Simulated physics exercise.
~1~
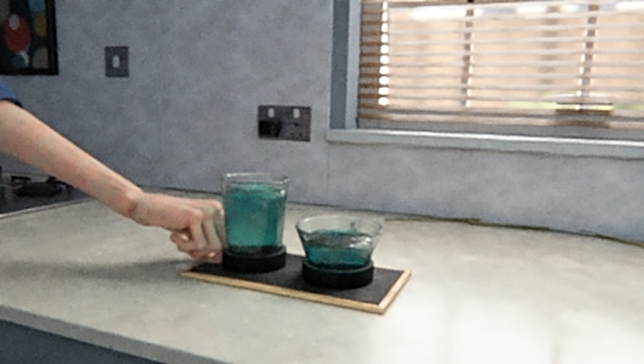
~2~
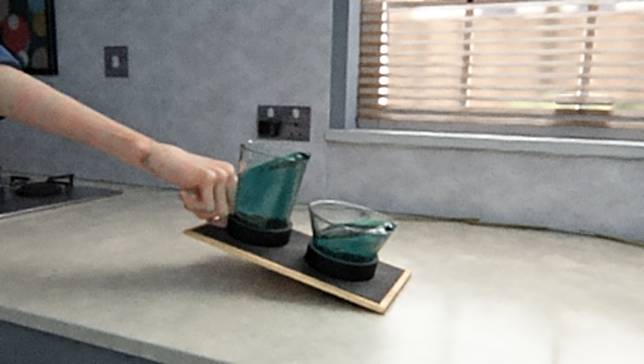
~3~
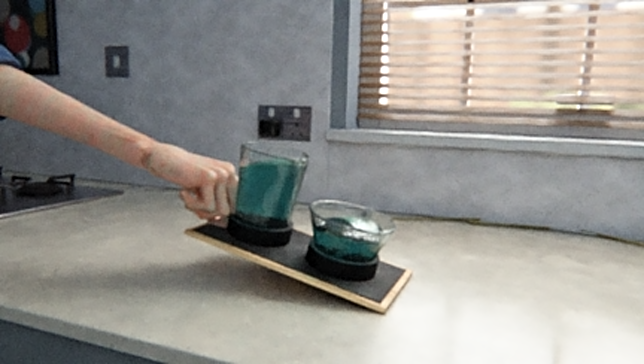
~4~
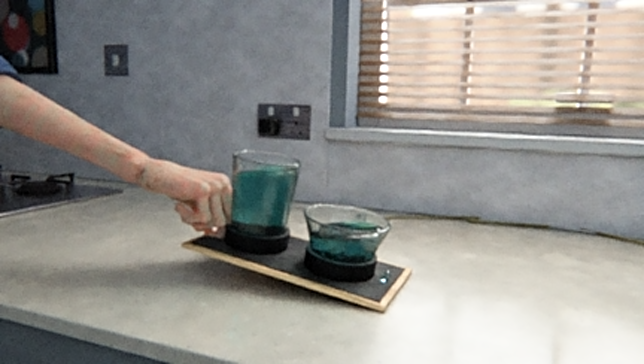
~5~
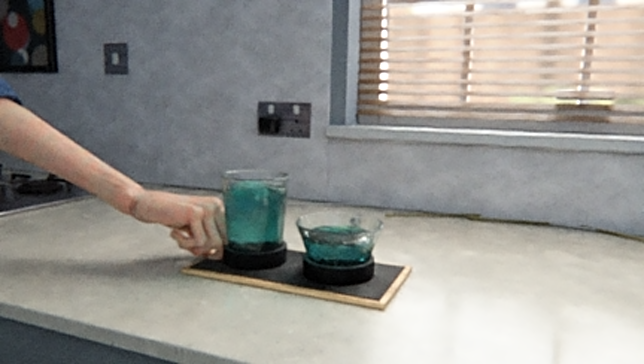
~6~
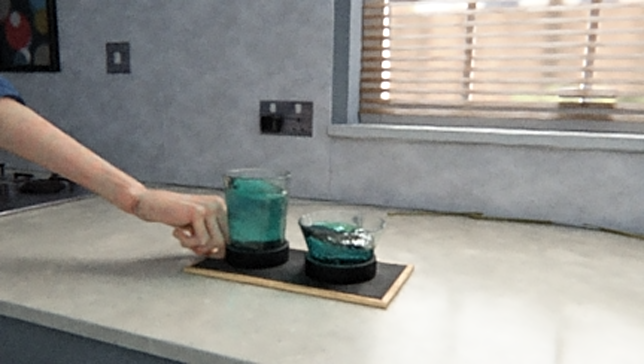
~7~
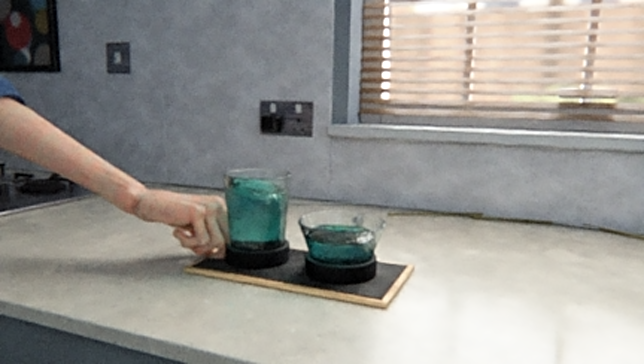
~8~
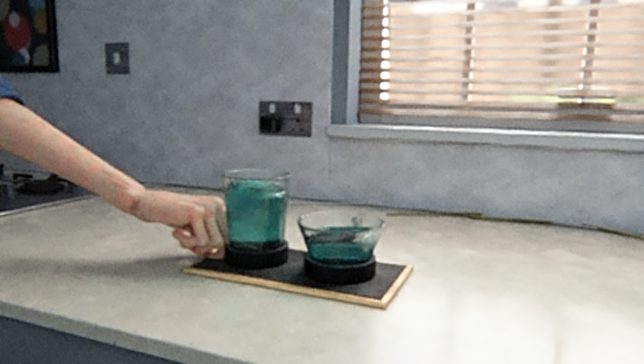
Hand raising the left end of a tray holding two glass vessels of teal water, then lowering it flat as water sloshes.
